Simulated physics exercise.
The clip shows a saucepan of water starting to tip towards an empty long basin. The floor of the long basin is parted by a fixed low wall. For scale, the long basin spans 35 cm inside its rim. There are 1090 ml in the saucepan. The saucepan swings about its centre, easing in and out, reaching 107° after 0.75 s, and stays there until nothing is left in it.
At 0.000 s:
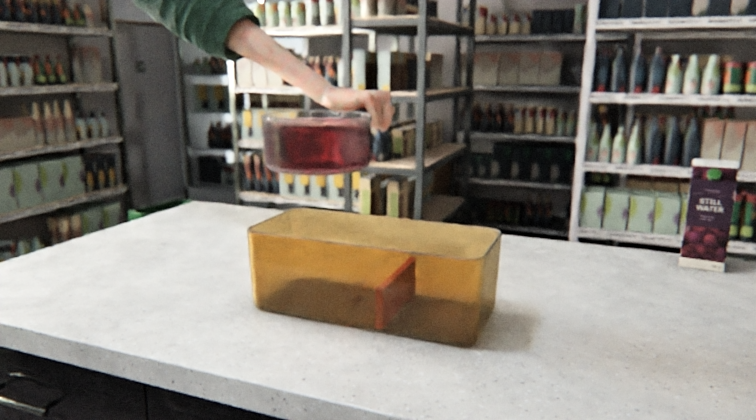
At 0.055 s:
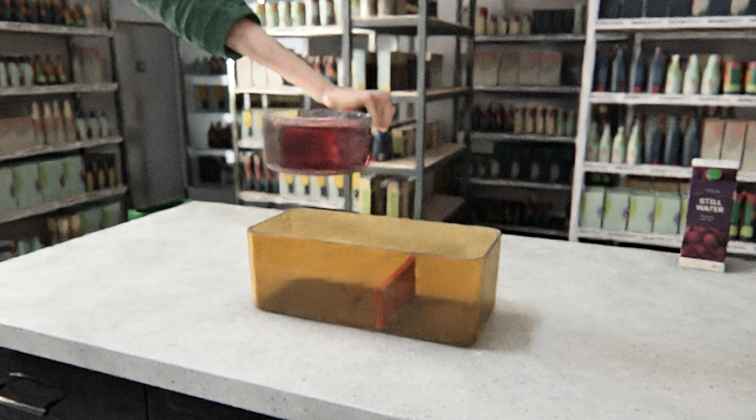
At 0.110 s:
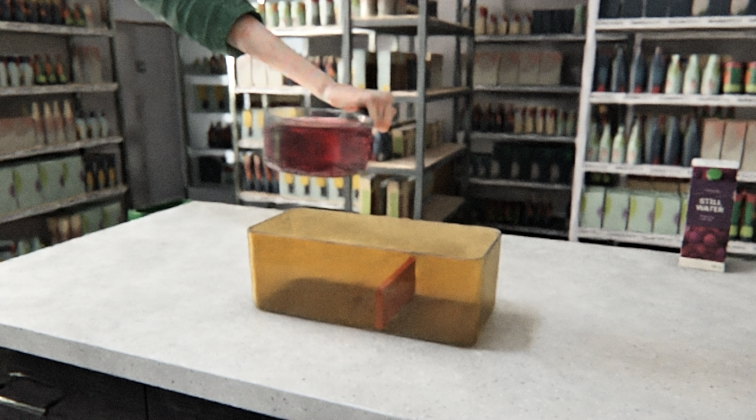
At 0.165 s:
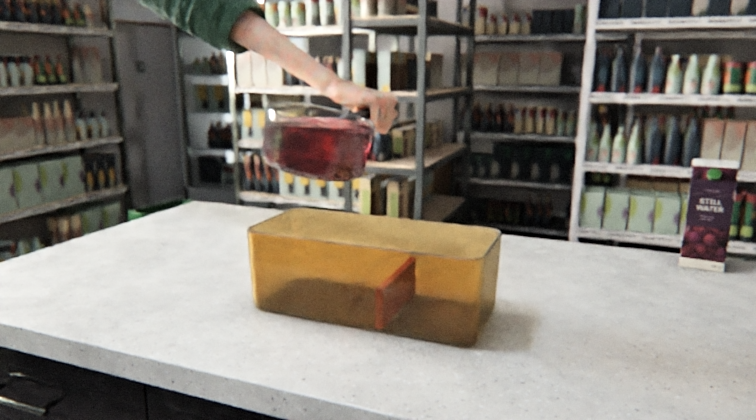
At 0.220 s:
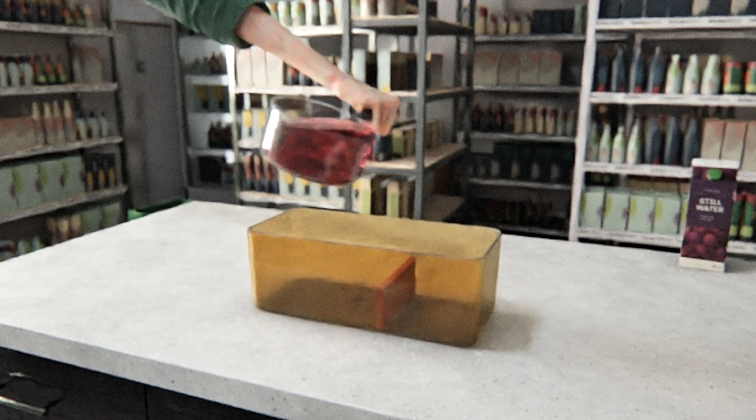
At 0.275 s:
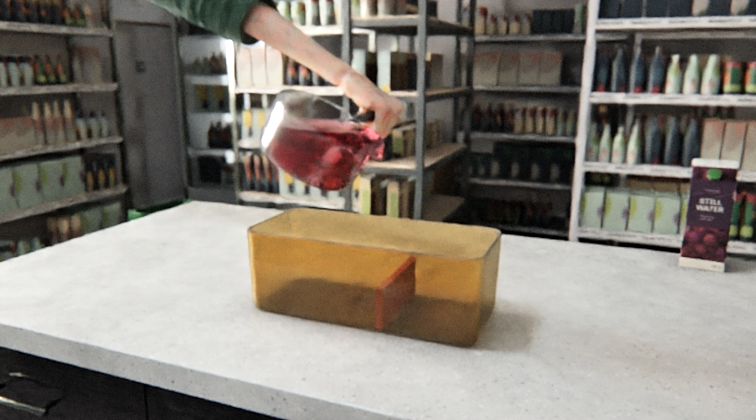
In this clip, a green-sleeved arm reaches over a clear pan of red liquid above an empty amber basin with an orange divider; the pan tilts rightward, slowly and then more steeply, as the liquid shifts toward its lowered rim.
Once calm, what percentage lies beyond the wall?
The far part has some 47 per cent.
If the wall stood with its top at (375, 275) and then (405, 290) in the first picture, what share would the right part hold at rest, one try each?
In turn about 70 and 35 per cent.
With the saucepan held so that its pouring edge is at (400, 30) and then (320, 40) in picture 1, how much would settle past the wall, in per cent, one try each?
In turn about 75 and 10 per cent.
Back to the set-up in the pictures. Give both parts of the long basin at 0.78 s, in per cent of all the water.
Some 40 per cent left and 46 right.
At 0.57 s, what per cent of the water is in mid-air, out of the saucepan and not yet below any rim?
Near 34 in a hundred.
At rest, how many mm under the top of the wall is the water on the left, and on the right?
Some 38 mm on the left and 30 mm on the right.
Then, 0.57 s in, the tilt is 92° and 24 per cent is still to pour, 7 is left of the wall and 35 right of it.
Then, 0.78 s in, the tilt is 107° and 4 per cent is still to pour, 39 is left of the wall and 46 right of it.
Then, 1.01 s in, the tilt is 107° and 0 per cent is still to pour, 49 is left of the wall and 48 right of it.
Then, 1.25 s in, the tilt is 107° and 0 per cent is still to pour, 51 is left of the wall and 47 right of it.
Finally, 51 per cent lies left of the wall, 47 right of it and 2 outside.
